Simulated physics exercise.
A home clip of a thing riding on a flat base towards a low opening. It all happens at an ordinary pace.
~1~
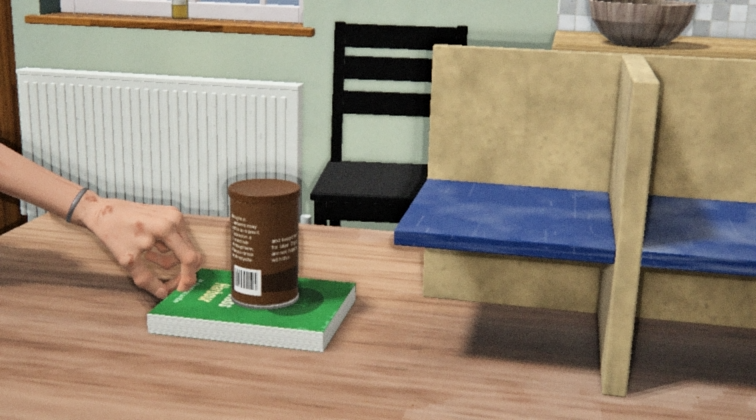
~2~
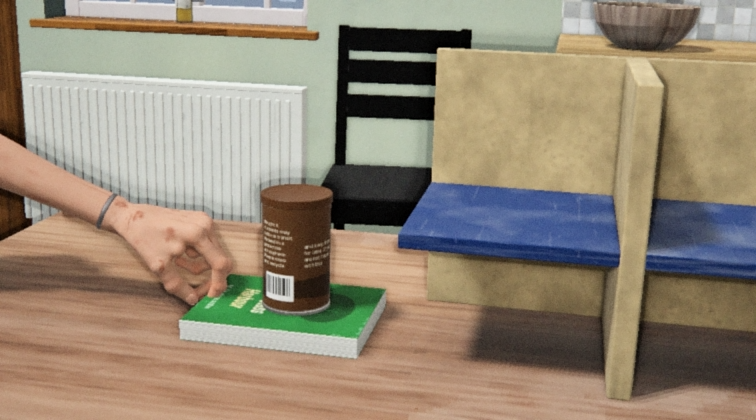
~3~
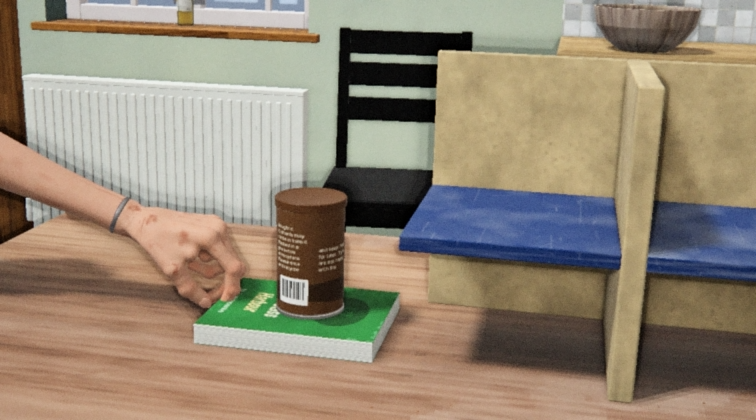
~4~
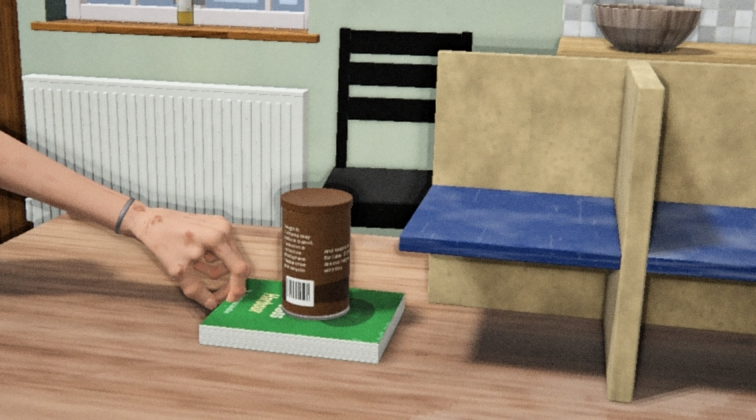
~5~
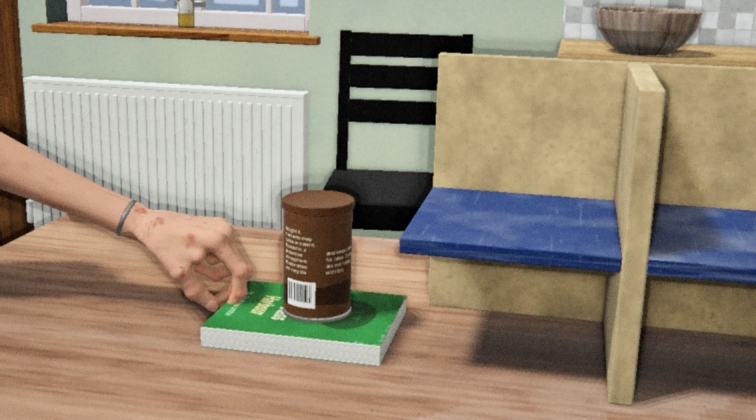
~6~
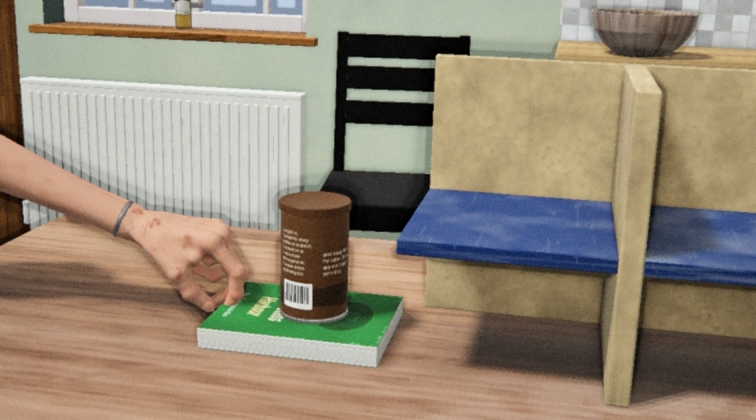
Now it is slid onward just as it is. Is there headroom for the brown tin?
As it turns out, the brown tin gets scraped off its spot.
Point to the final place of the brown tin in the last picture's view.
Its middle is close to (376, 292).
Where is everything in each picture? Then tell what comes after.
Hand sliding it forward; brown tin (265, 243); green book (257, 307), in the first picture.
Hand sliding it forward; brown tin (297, 249); shelf (628, 217), in the second picture.
Hand sliding it forward; brown tin (311, 252); green book (302, 317), in the third picture.
Hand sliding it forward; brown tin (316, 253); shelf (629, 219), in the fourth picture.
Hand sliding it forward; brown tin (318, 255); green book (309, 320), in the fifth picture.
Hand sliding it forward; brown tin (315, 256); shelf (627, 224), in the sixth picture.
Then, 0.96 s after the last picture, brown tin tipped 16° from how it was near (385, 256).
Then, 1.34 s after the last picture, brown tin tipped 51° from how it was near (391, 259).
Then, 1.50 s after the last picture, brown tin on its side near (373, 285).
At rest, the brown tin is knocked back, near (376, 292).
